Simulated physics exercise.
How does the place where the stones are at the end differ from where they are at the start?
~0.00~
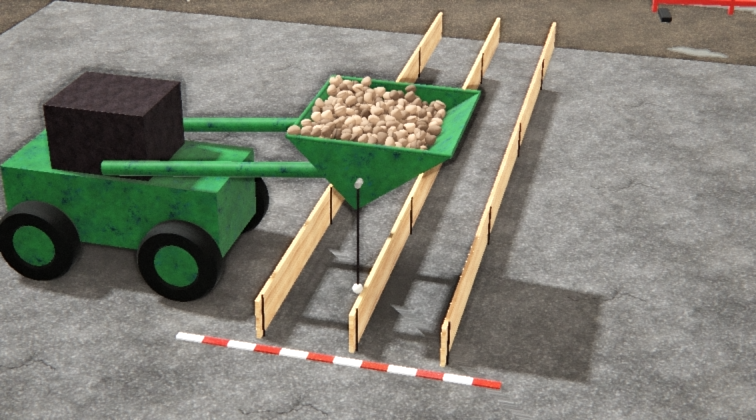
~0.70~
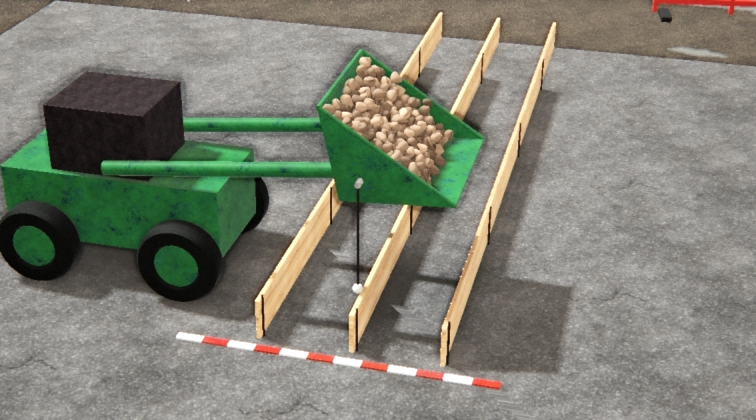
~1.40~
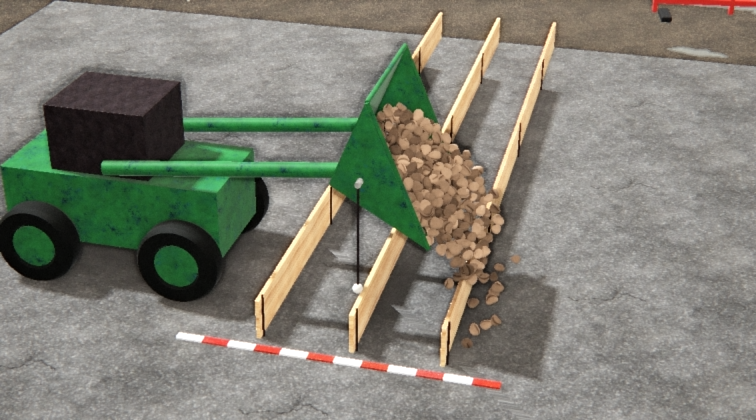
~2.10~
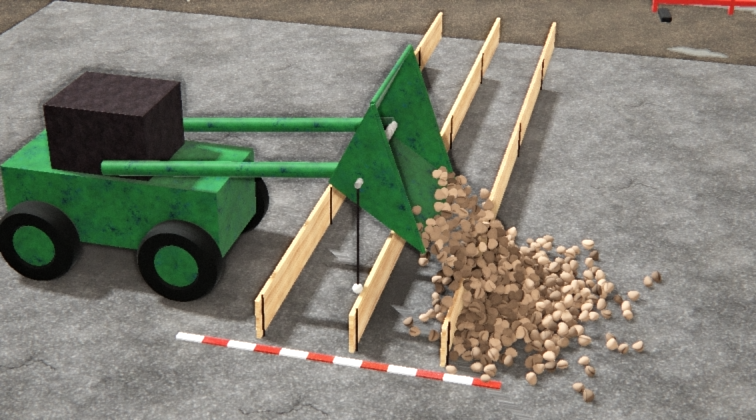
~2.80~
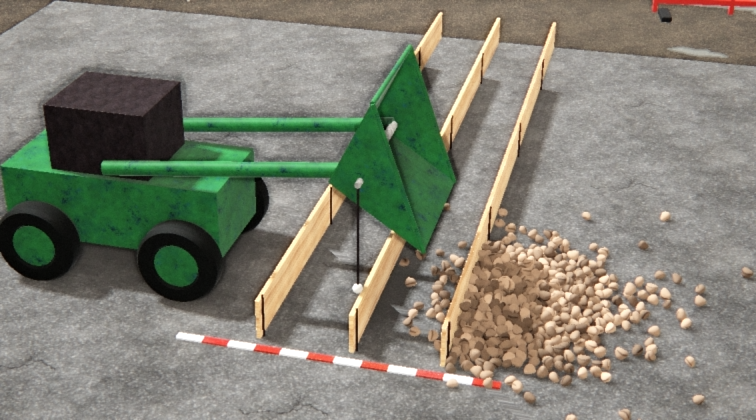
At the start the stones are heaped inside the raised green bucket. At the end they lie spread on the ground, lower and further to the right, mostly past the last wooden plank.
